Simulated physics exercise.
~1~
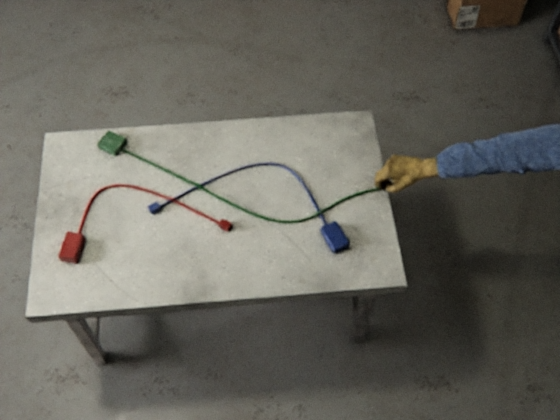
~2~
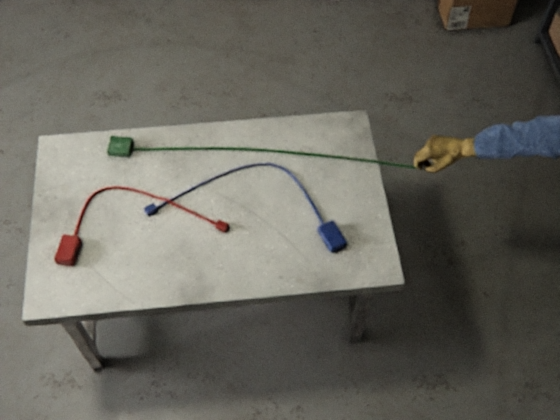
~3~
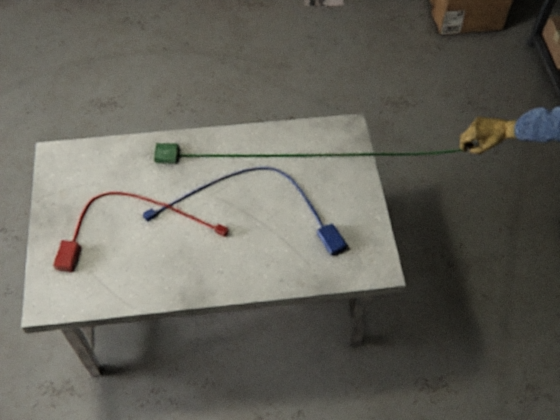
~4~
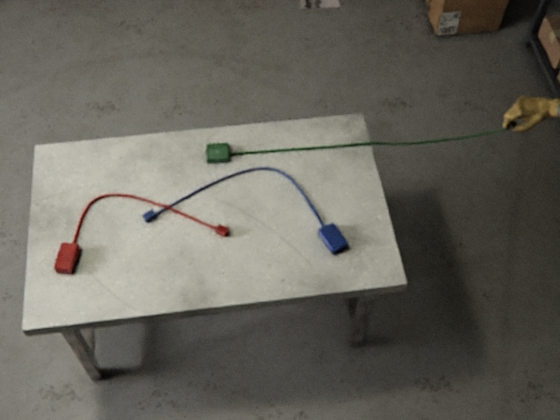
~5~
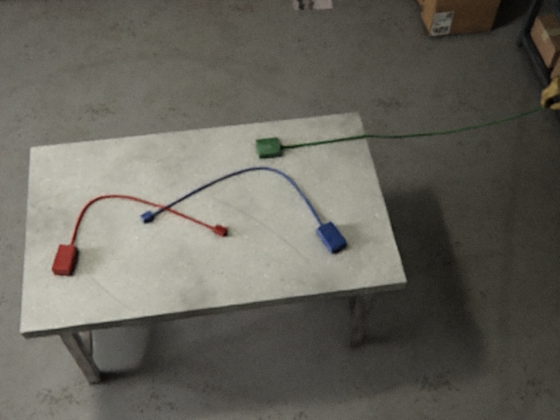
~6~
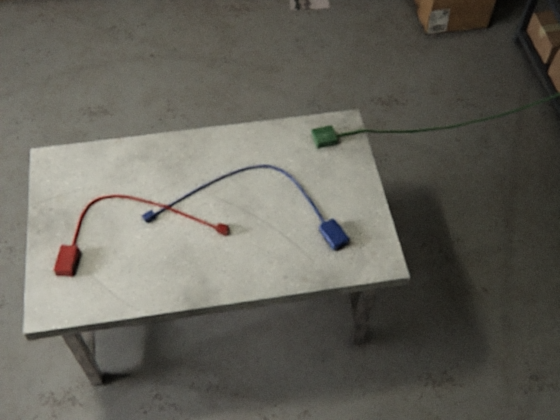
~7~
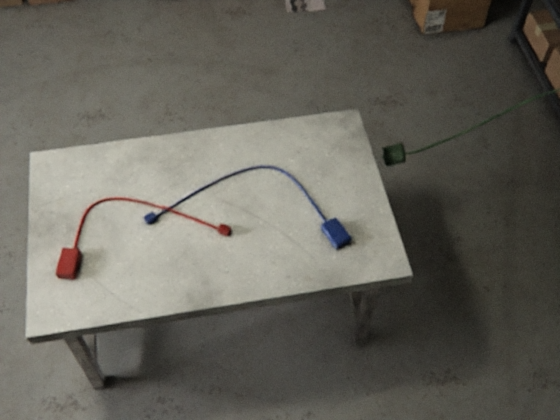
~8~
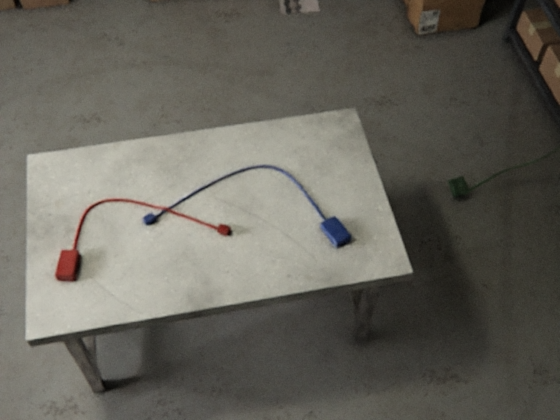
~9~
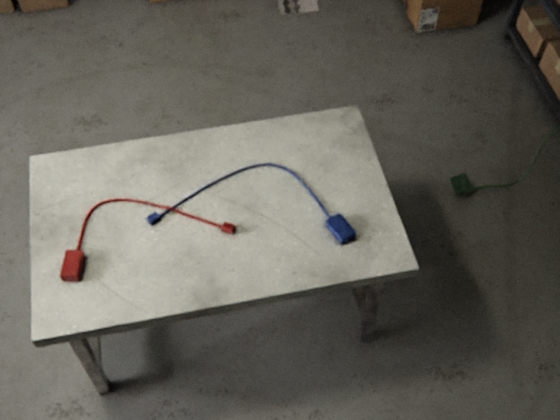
A gloved hand pulled the green cord to the right across a table until its block charger slid off the edge and dropped to the floor, while the red and blue chargers and their crossed cords stayed put.
